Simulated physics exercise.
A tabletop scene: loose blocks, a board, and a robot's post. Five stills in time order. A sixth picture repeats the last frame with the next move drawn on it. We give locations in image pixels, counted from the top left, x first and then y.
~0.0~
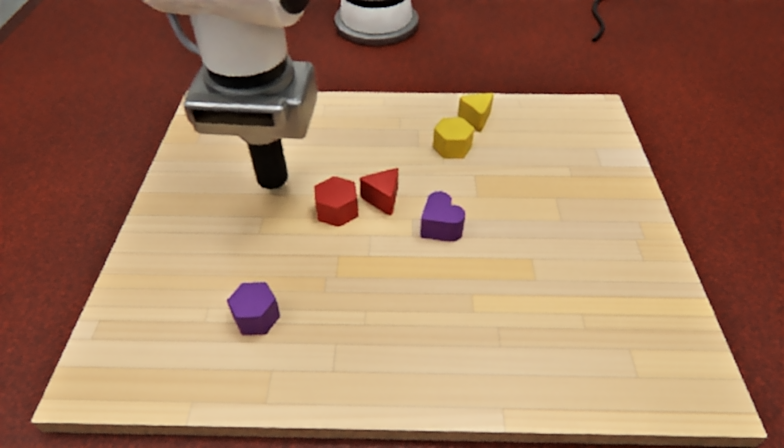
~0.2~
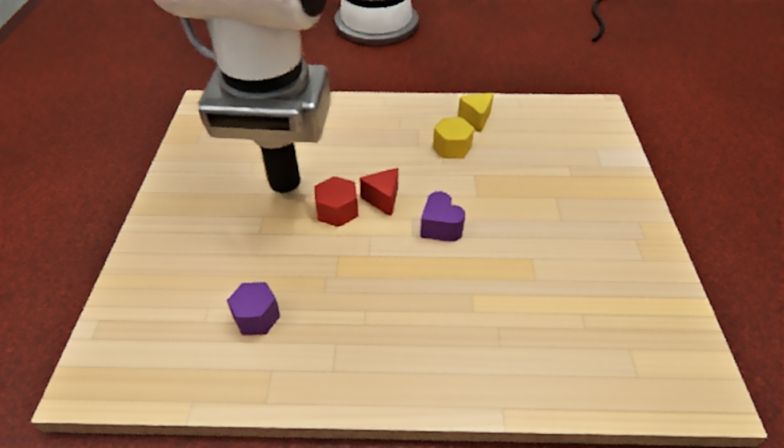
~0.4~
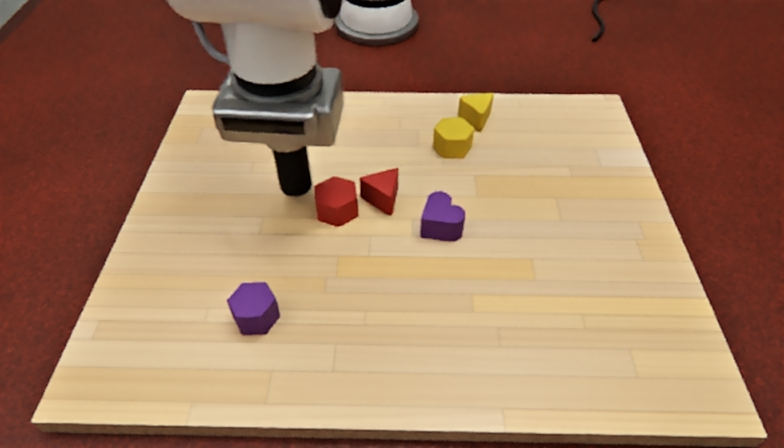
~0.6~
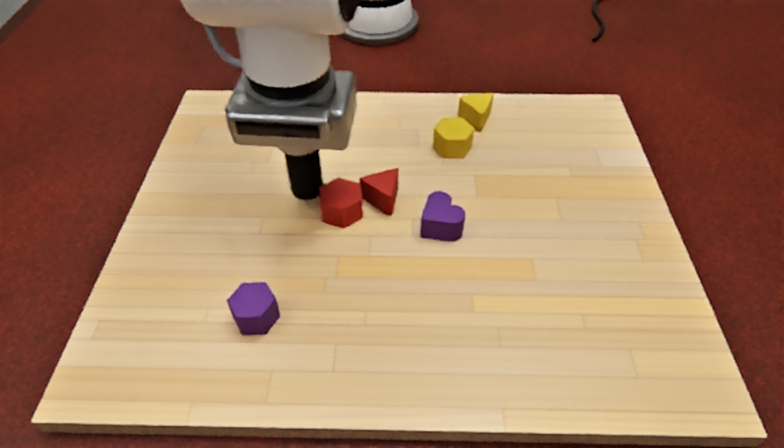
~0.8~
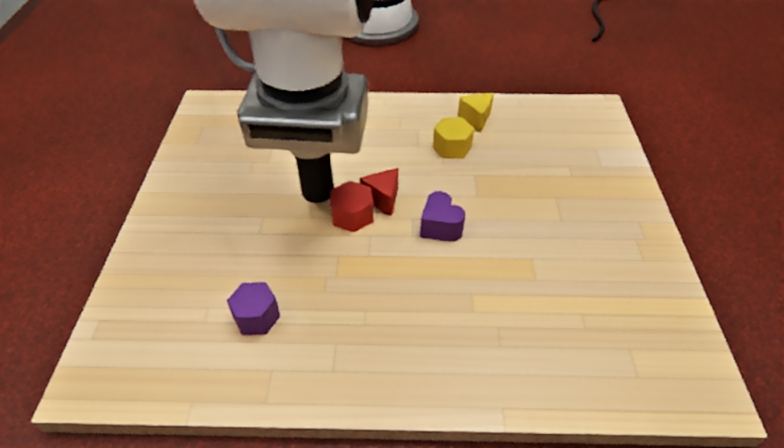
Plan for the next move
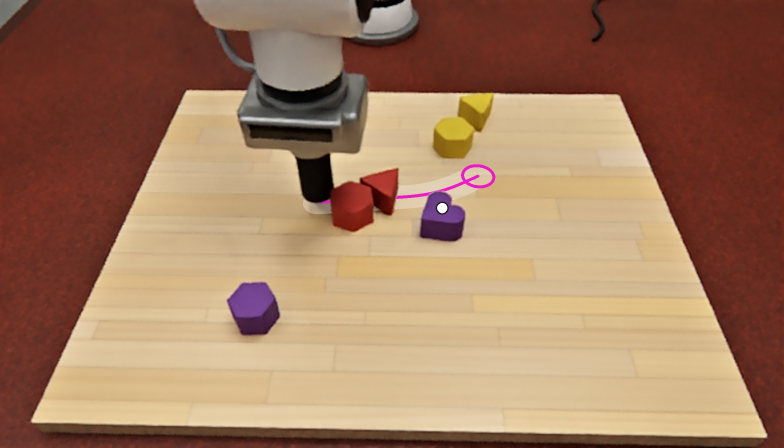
The clip shows a robot arm with a black post moving right over a wooden board of red, yellow and purple blocks, then nudging the red six-sided block slightly right toward the red three-sided block.
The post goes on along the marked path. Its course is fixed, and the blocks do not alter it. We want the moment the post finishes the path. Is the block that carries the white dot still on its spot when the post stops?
Short answer: Yes.
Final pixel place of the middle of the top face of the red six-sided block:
At the end it should sit near (384, 207).
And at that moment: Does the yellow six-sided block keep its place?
Final answer: Yes.
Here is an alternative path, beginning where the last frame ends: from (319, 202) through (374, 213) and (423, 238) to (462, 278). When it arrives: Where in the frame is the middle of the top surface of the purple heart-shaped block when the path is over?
It comes to (463, 212).
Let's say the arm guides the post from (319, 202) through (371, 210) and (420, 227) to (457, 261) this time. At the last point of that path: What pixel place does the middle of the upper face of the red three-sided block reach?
Its top middle: (402, 175).
Path on the board, from (319, 202) via (404, 197), ending at (478, 176); the dot is on the purple heart-shaped block.
What follows on the original path. One third of the way, post at (376, 190); red six-sided block at (383, 207), turned 70° clockwise; red three-sided block at (406, 176), turned 30° clockwise.
Two thirds of the way, post at (432, 184); red six-sided block at (384, 207), turned 75° clockwise; red three-sided block at (463, 174), turned 55° clockwise.
At the end, post at (480, 167); red six-sided block at (384, 207), turned 75° clockwise; red three-sided block at (506, 169), turned 95° clockwise; purple heart-shaped block in place; yellow six-sided block in place.
